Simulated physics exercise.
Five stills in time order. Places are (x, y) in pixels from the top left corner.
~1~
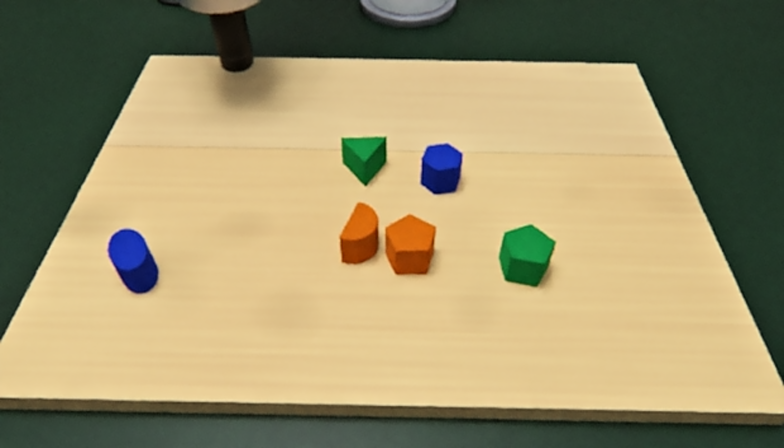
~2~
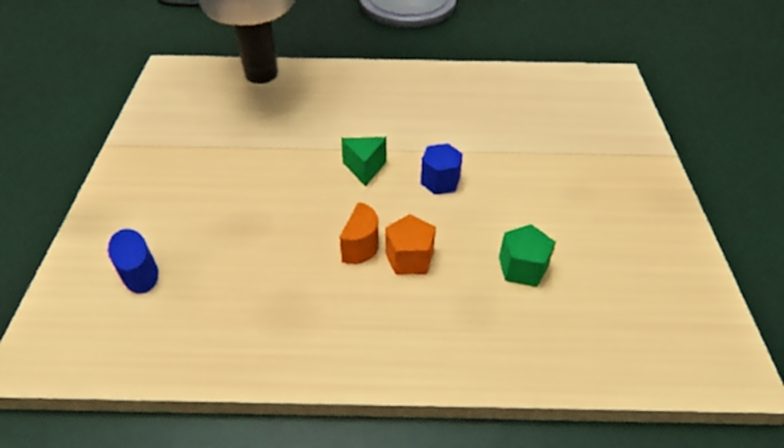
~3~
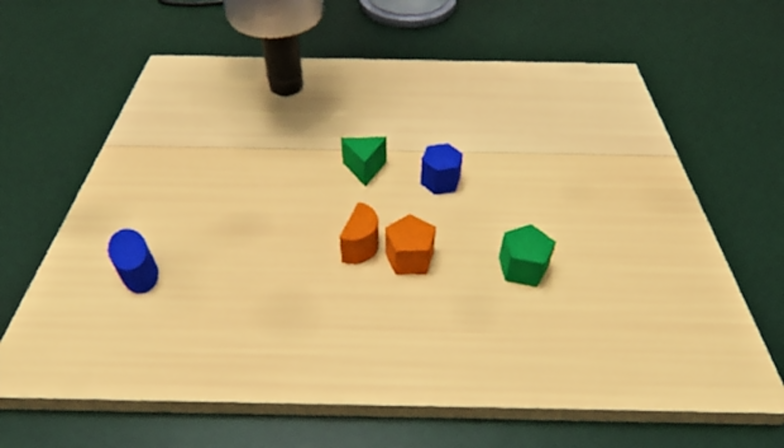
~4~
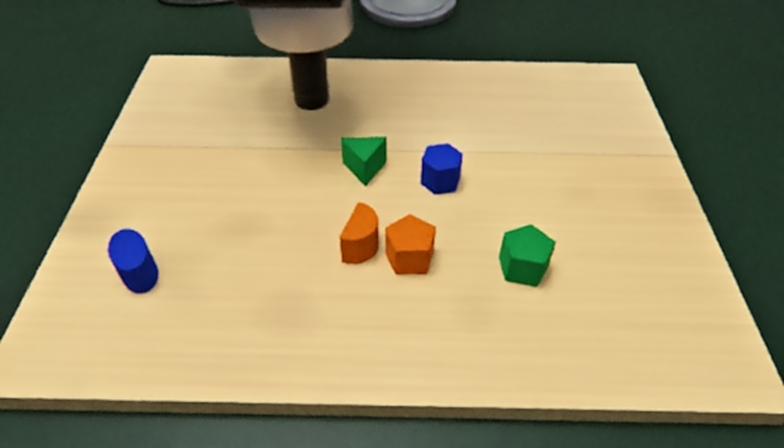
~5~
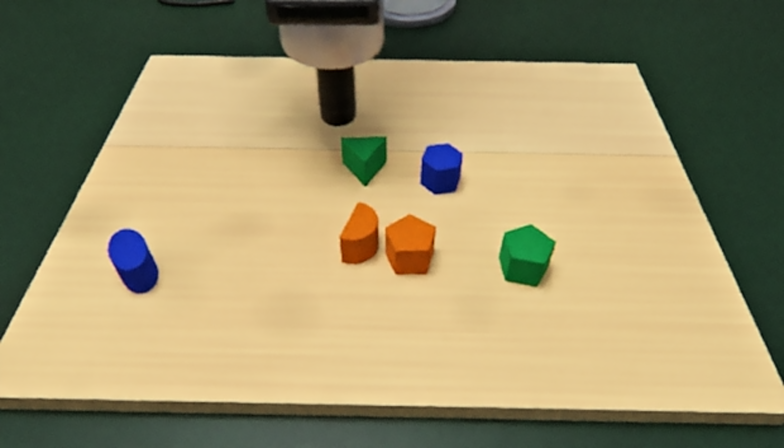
At first, a dark peg on a robotic arm hovers near the upper left of a pale wooden board holding blue, green and orange blocks. The peg then glides steadily right and slightly downward, drawing close to the green triangular piece near the middle, while all the blocks stay still.
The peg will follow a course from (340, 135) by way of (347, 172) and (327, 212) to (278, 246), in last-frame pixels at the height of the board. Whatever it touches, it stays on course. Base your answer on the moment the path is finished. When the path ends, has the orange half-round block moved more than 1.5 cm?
In short: No.
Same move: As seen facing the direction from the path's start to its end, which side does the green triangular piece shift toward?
Facing from start to end, it shifts left.
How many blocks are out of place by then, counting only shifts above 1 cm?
Going by the path, one block will move.
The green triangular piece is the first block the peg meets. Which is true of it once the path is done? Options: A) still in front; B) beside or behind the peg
B.
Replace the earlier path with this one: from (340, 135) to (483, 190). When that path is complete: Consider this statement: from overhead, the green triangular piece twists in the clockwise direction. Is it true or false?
That is true.
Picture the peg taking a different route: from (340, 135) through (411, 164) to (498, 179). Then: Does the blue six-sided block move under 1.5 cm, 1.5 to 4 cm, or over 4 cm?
Displaced more than 4 cm.
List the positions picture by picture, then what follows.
Tip of the peg (238, 64), middles of tops, orange half-round block (361, 222), green triangular piece (364, 145), in the first picture.
Peg (262, 75), nothing pushed, in the second picture.
Peg (287, 87), nothing pushed, in the third picture.
Peg (312, 101), nothing pushed, in the fourth picture.
Peg (339, 117), orange half-round block (361, 222), green triangular piece (364, 145), in the fifth picture.
The first path, step by step. One third of the way, peg (346, 154); green triangular piece (372, 159), turned 60° anticlockwise.
Two thirds of the way, peg (325, 194); green triangular piece (375, 166), turned 80° anticlockwise.
At the end, peg (274, 228); orange half-round block unmoved; green triangular piece (375, 166), turned 80° anticlockwise.
